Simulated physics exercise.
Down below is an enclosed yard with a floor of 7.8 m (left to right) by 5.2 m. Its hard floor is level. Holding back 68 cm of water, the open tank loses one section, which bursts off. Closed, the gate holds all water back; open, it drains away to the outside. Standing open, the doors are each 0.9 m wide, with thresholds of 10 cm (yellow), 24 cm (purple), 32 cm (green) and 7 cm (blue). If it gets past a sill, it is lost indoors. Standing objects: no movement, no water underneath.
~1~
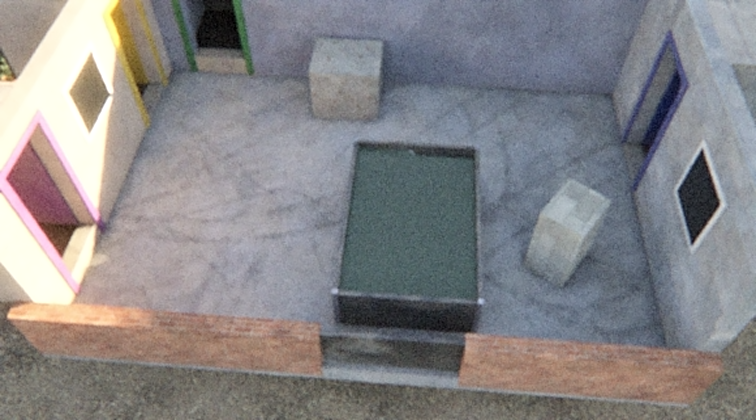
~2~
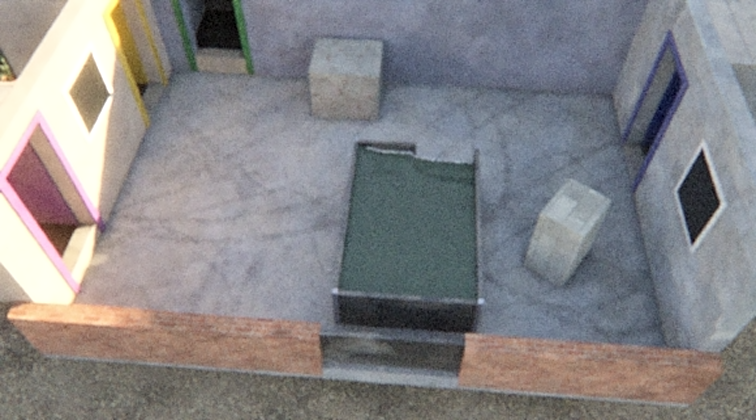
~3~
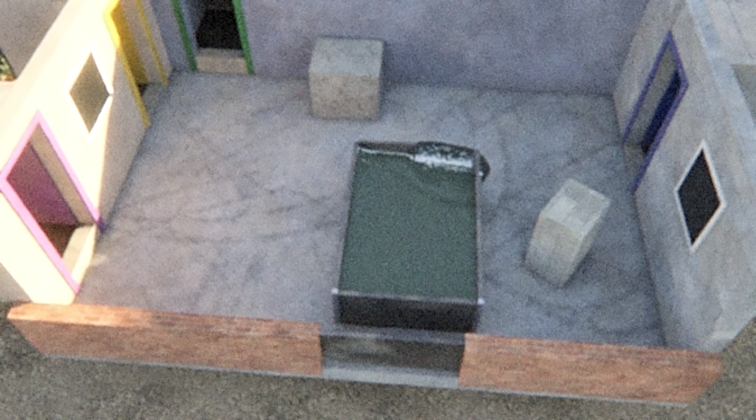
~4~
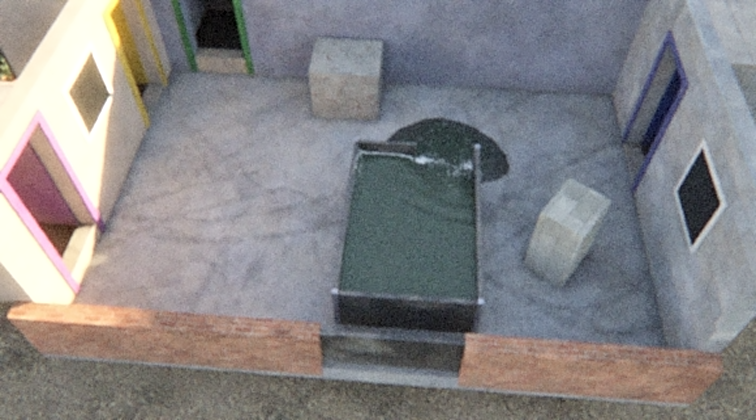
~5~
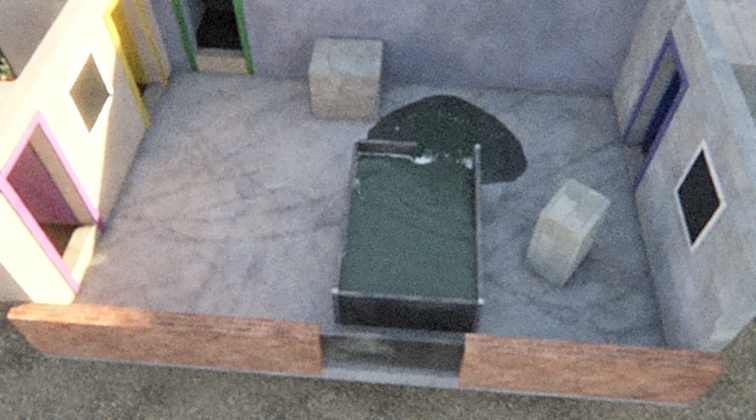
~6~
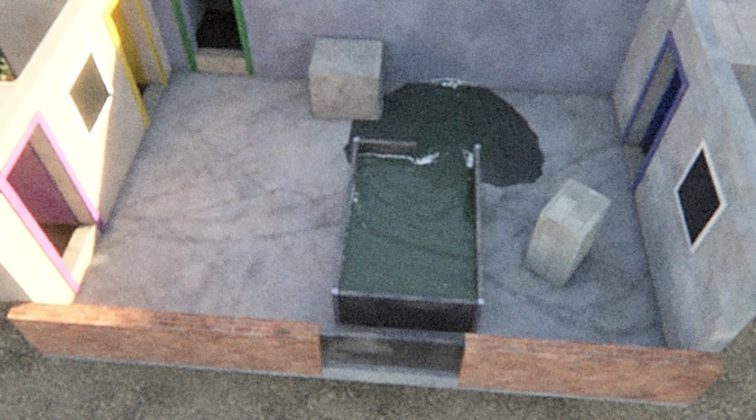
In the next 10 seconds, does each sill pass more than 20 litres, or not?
The yellow door does not. The purple door does not. The green door does not. The blue door does.
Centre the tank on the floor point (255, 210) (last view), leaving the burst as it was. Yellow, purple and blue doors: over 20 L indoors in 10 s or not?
Yellow gets more than that, purple gets no more than that, blue gets more than that.
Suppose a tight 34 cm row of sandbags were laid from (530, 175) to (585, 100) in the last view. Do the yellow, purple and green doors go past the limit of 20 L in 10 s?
Well, the yellow one is within bounds, the purple one is within bounds, and the green one is within bounds.
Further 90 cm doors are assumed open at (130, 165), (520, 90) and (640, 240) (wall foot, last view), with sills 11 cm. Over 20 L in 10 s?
Note, doorways in listed order: Stays short, goes beyond, stays short.
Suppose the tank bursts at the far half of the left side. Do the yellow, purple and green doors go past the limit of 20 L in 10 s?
Compared with the limit, yellow is higher, purple is lower and green is lower.
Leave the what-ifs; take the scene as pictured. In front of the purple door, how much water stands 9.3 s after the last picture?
Close to 10.5 cm of depth.
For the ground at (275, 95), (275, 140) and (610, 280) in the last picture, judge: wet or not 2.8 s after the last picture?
Well, the first is drenched, the next drenched, the last drenched.
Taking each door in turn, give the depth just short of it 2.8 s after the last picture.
Yellow 8 cm, purple 0 cm, green 2 cm, blue 13 cm.
Then, 0.7 s after the last picture water covers 20 % of the floor and is deepest (38 cm) near (453, 176); yellow door not reached, purple door not reached, green door not reached, blue door not reached.
Then, 1.5 s after the last picture water covers 25 % of the floor and is deepest (40 cm) near (611, 99); yellow door not reached, purple door not reached, green door 1 cm at the sill, 0 L in, blue door 3 cm at the sill, 0 L in.
Then, 2.8 s after the last picture water covers 45 % of the floor and is deepest (31 cm) near (602, 106); yellow door 8 cm at the sill, 0 L in, purple door not reached, green door 2 cm at the sill, 0 L in, blue door 13 cm at the sill, 5 L in.
Then, 5.3 s after the last picture water covers 75 % of the floor and is deepest (22 cm) near (670, 376); yellow door 5 cm at the sill, 0 L in, purple door 2 cm at the sill, 0 L in, green door 1 cm at the sill, 0 L in, blue door 13 cm at the sill, 54 L in.
Then, 9.3 s after the last picture water covers 90 % of the floor and is deepest (17 cm) near (649, 277); yellow door 4 cm at the sill, 0 L in, purple door 10 cm at the sill, 0 L in, green door 5 cm at the sill, 0 L in, blue door 11 cm at the sill, 100 L in.
